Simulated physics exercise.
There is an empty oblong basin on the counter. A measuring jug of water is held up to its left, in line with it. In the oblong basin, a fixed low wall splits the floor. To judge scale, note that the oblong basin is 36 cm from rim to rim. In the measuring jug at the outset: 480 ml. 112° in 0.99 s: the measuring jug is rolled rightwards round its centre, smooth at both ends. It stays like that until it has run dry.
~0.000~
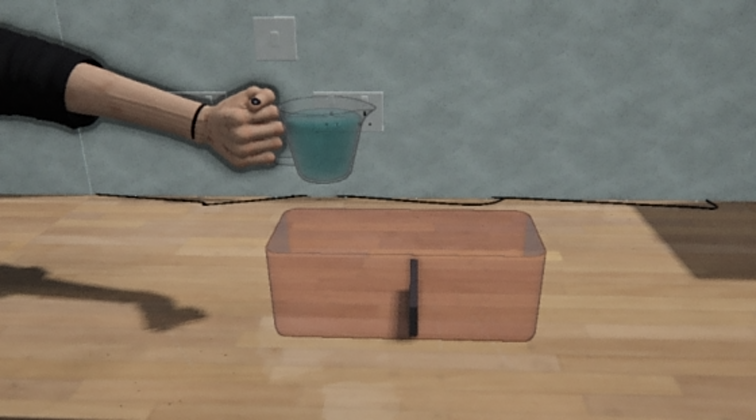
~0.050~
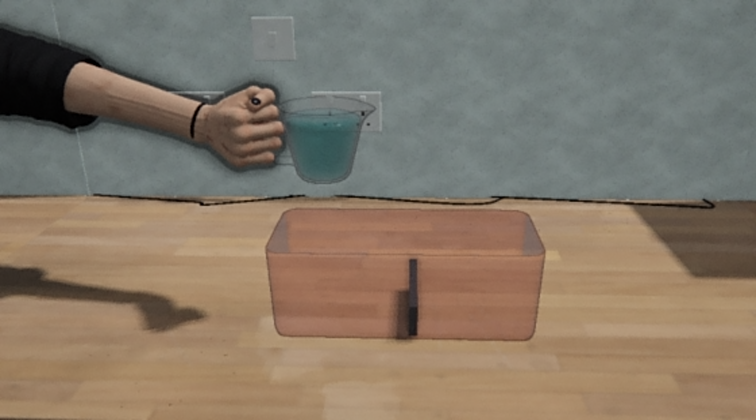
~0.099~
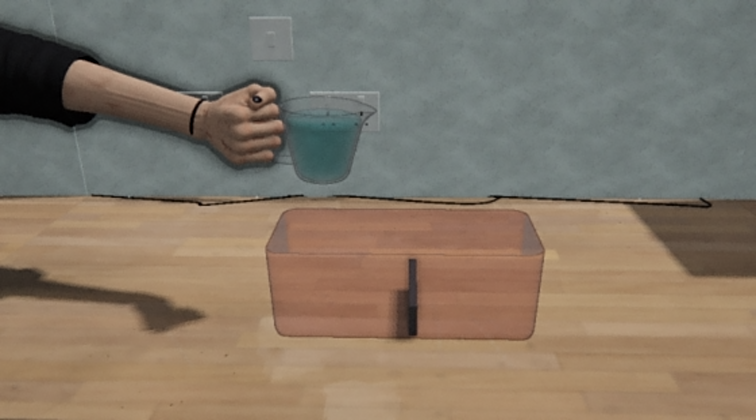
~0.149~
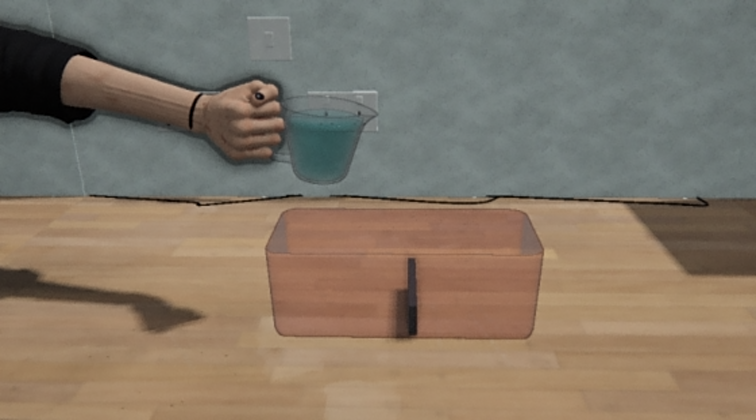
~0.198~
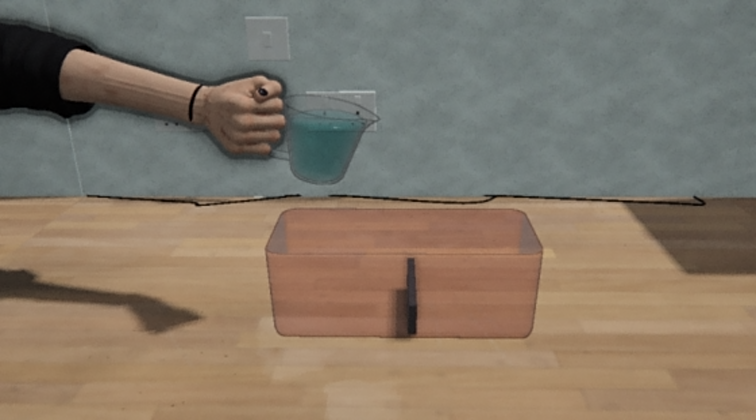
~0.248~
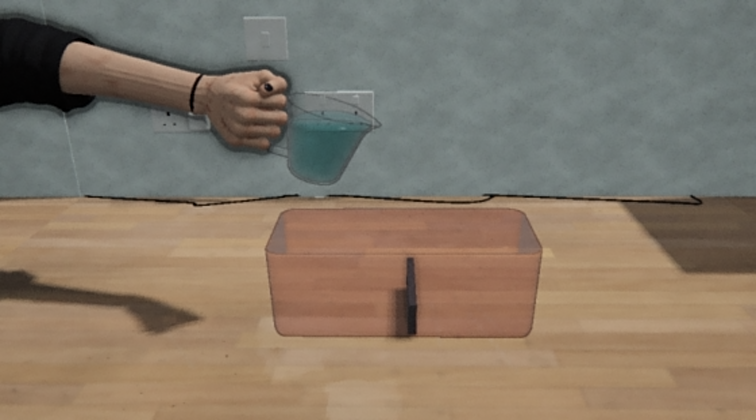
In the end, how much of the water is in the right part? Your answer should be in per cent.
Roughly 54 percent is in the right part.
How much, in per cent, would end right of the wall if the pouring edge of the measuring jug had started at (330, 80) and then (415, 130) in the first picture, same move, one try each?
The first try gives around 5 percent, the second around 90 percent.
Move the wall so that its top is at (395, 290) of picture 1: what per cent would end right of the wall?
With the wall placed like that, close to 80 per cent.
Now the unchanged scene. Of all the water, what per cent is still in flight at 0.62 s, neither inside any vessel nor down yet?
About 26 per cent.
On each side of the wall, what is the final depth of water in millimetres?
The left ends up at roughly 8 mm, with the right at roughly 10 mm.
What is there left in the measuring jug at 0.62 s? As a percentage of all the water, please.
Around 52 in a hundred.
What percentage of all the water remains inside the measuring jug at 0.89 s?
4 per cent or so.
By 0.62 s the tilt is 78° and 53 per cent is still to pour, 1 is left of the wall and 20 right of it.
By 0.89 s the tilt is 109° and 4 per cent is still to pour, 37 is left of the wall and 54 right of it.
By 1.18 s the tilt is 112° and 0 per cent is still to pour, 45 is left of the wall and 54 right of it.
By 1.49 s the tilt is 112° and 0 per cent is still to pour, 45 is left of the wall and 54 right of it.
At rest 45 per cent lies left of the wall, 54 right of it and 0 outside.
